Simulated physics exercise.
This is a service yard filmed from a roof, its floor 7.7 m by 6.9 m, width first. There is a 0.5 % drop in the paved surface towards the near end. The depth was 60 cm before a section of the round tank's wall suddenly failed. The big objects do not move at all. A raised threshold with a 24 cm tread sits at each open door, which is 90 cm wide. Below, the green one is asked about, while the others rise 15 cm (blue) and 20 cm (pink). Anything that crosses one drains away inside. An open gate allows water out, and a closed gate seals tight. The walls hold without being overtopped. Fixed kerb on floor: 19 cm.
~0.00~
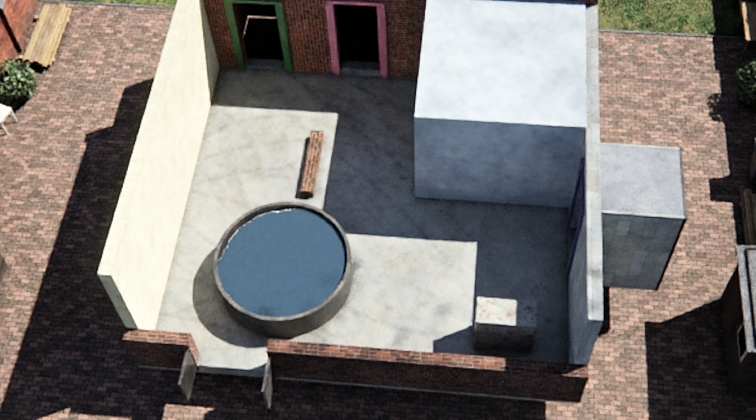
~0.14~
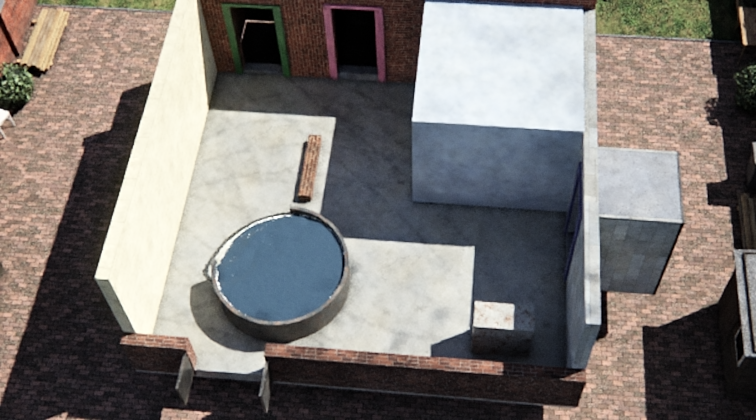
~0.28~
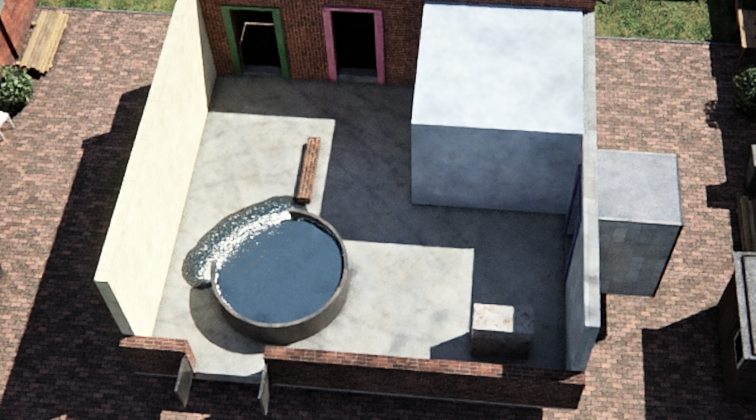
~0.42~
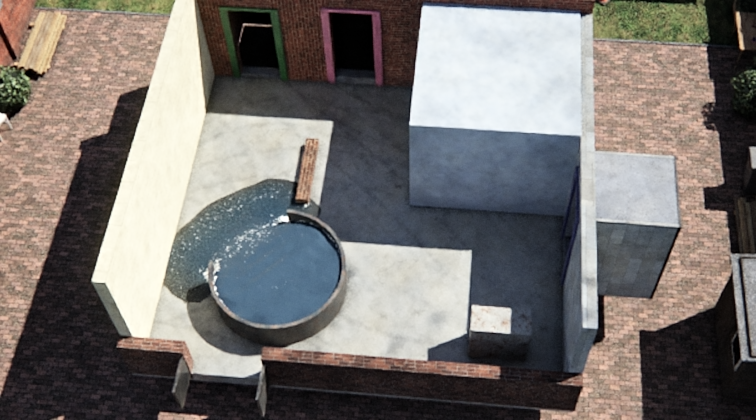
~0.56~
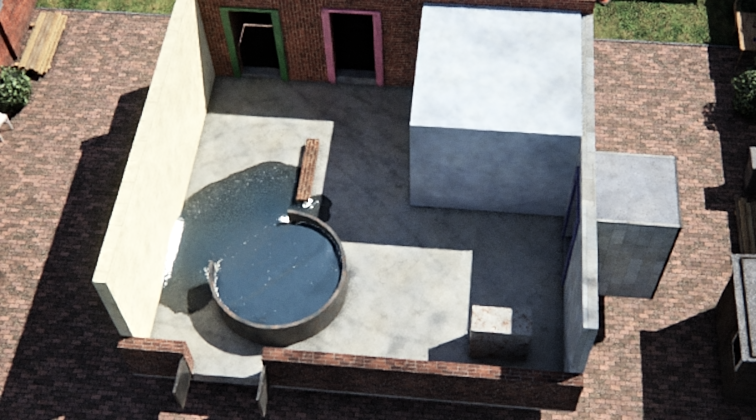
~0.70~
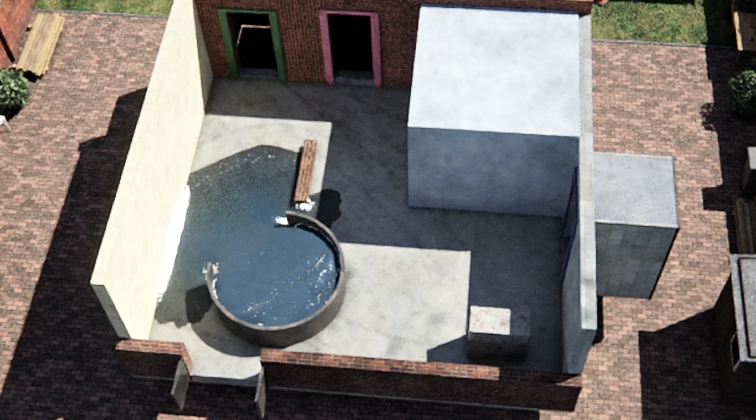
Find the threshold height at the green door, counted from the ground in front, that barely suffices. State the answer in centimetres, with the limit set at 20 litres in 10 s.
It barely suffices at around 31 cm.
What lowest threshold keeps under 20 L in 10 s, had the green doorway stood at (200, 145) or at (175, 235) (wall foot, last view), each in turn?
First place around 14.0 cm, second around 29 cm.
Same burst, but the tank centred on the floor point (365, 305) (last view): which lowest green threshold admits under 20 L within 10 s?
With that change, some 19 centimetres.
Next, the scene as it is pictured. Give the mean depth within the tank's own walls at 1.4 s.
It averages near 37 cm.
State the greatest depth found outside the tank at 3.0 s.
Max depth: Around 36 cm.
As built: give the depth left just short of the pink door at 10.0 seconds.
Some 8.5 cm.
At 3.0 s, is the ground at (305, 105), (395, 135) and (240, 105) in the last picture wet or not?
Point by point: Soaked, then bone dry, then soaked.
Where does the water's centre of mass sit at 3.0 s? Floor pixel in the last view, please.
Near (248, 206).
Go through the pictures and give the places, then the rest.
The first picture shows still water, 60 cm deep, in the round tank at (283, 261); the green door at (260, 39) is dry.
In the second picture, the gap is on the far side, the front 0.3 m out at (209, 267); the back of the round tank holds 60 cm.
In the third picture, the gap is on the far side, the front 0.7 m out at (277, 199); the back of the round tank holds 60 cm.
In the fourth picture, the front is at (267, 183), 1.2 m from the gap on the far side; 3.6 m2 of floor is wet, 60 cm left at the back.
In the fifth picture, water pours out on the far side and has run 1.7 m, to (271, 164); about 6 cm deep outside, 60 cm at the back.
In the sixth picture, the front is at (264, 149), 2.1 m from the gap on the far side; 6.3 m2 of floor is wet, 59 cm left at the back; the green door at (254, 48), 4.3 m from the gap, is still 1.9 m from the nearest water.
After 1.4 s water covers 30 % of the floor, deepest (34 cm) near (183, 236); it has not reached the green door.
After 3.0 s water covers 40 % of the floor, deepest (36 cm) near (214, 78); 32 cm at the green door, 131 litres in over its 9 cm threshold.
After 10.0 s water covers 80 % of the floor, deepest (14 cm) near (555, 392); 6 cm at the green door, 344 litres in over its 9 cm threshold.
At the green door as built, the water arrived by 1.6 s and peaked near 34 cm at 2.6 s.
With a threshold of 26.5 cm, 45 litres would have come in within the 10 s; with 36 cm, 4 litres. So under 20 litres takes about 31 cm.
